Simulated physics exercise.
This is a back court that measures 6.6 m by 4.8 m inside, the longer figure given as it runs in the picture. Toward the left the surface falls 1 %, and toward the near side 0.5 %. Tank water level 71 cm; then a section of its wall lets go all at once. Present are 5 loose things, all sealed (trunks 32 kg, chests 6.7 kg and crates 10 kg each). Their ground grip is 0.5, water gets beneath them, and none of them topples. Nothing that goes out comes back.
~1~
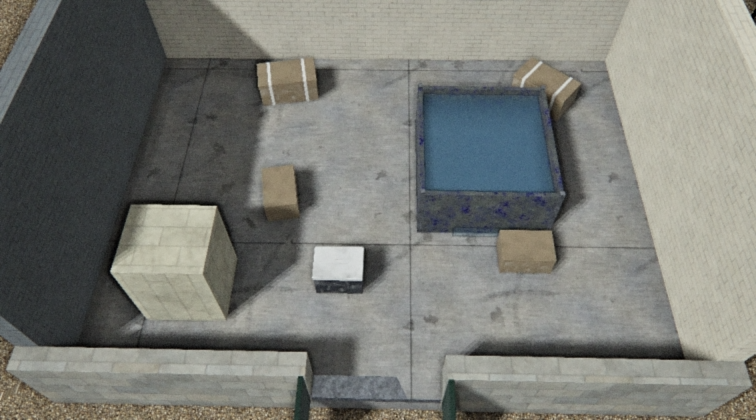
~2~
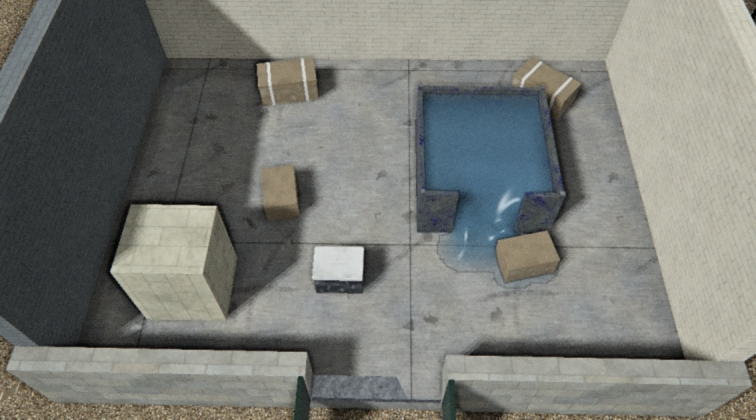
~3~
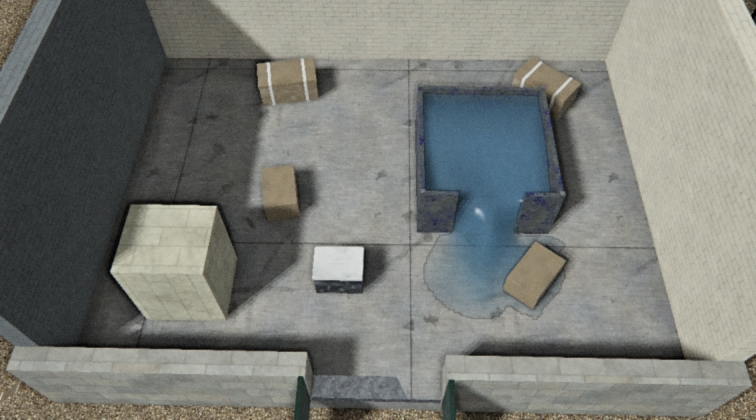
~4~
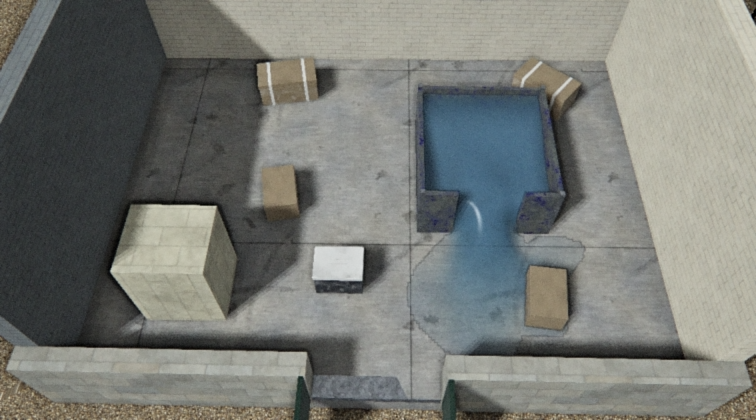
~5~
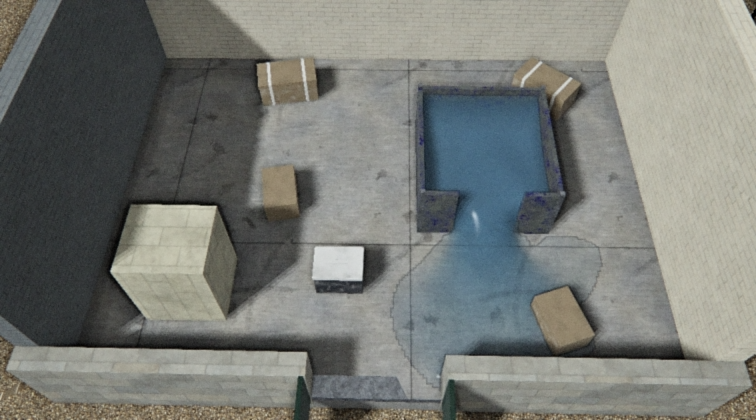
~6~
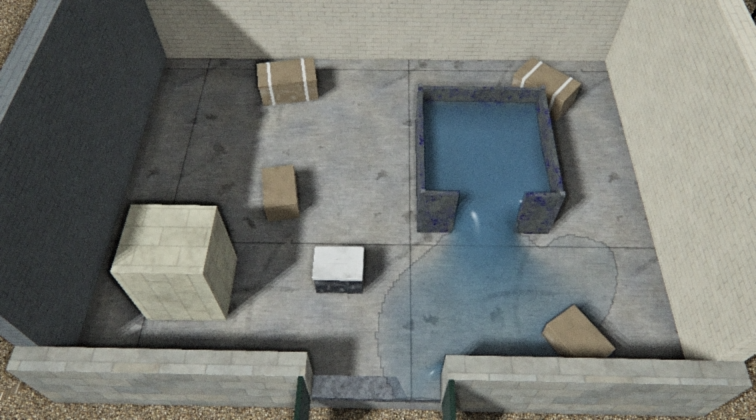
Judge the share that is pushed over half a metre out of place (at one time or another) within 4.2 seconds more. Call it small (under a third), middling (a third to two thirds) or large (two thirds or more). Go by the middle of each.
Small, under a third.
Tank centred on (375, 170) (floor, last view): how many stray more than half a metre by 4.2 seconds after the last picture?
That would give 1.
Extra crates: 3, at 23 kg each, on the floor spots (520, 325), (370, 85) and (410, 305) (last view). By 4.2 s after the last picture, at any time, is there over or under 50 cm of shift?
In the order asked: Farther than that, not as far, farther than that.
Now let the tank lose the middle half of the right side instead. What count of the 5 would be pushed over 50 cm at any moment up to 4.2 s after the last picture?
In that case the number is 1.
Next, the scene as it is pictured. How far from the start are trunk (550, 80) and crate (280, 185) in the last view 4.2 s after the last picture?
Object 1: 20 cm. Object 2: 0 cm.
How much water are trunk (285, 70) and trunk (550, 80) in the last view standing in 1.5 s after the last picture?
First about 0 cm, second about 0 cm.
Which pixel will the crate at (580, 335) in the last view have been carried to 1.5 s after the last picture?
Roughly at (637, 255).
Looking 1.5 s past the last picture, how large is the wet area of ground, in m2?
Some 10.0 m2 of it.
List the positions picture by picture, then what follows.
In the first picture, a crate at (528, 245), on the bottom; a trunk at (287, 72) rests on the ground; 2.4 m2 under water; 0 of 5 have shifted.
In the second picture, a crate at (529, 250) rests on the ground, 6 cm from its start; a trunk at (287, 72) rests on the ground; water covers 2.8 m2; 1 of 5 have shifted.
In the third picture, a crate at (537, 269) rests on the ground, 32 cm from its start; a trunk at (287, 72) rests on the ground; water covers 3.6 m2; 1 of 5 have shifted.
In the fourth picture, a crate at (549, 291), on the bottom, 61 cm from its start; a trunk at (287, 72) rests on the ground; water covers 4.7 m2; 1 of 5 have shifted.
In the fifth picture, a crate at (565, 315) rests on the ground, 91 cm from its start; a trunk at (287, 72), on the bottom; 5.6 m2 under water; 1 of 5 have shifted.
In the sixth picture, a crate at (581, 336), on the bottom, 118 cm from its start; a trunk at (287, 72) rests on the ground; 6.4 m2 under water; 1 of 5 have shifted.
Then, 0.4 s after the last picture 1 of 5 are over 50 cm from their spots; 0 afloat.
Then, 1.5 s after the last picture 1 of 5 are over 50 cm from their spots; 0 afloat.
Then, 2.8 s after the last picture 1 of 5 are over 50 cm from their spots; 1 afloat.
Then, 4.2 s after the last picture 1 of 5 are over 50 cm from their spots, and 1 have been at some point; 1 afloat.
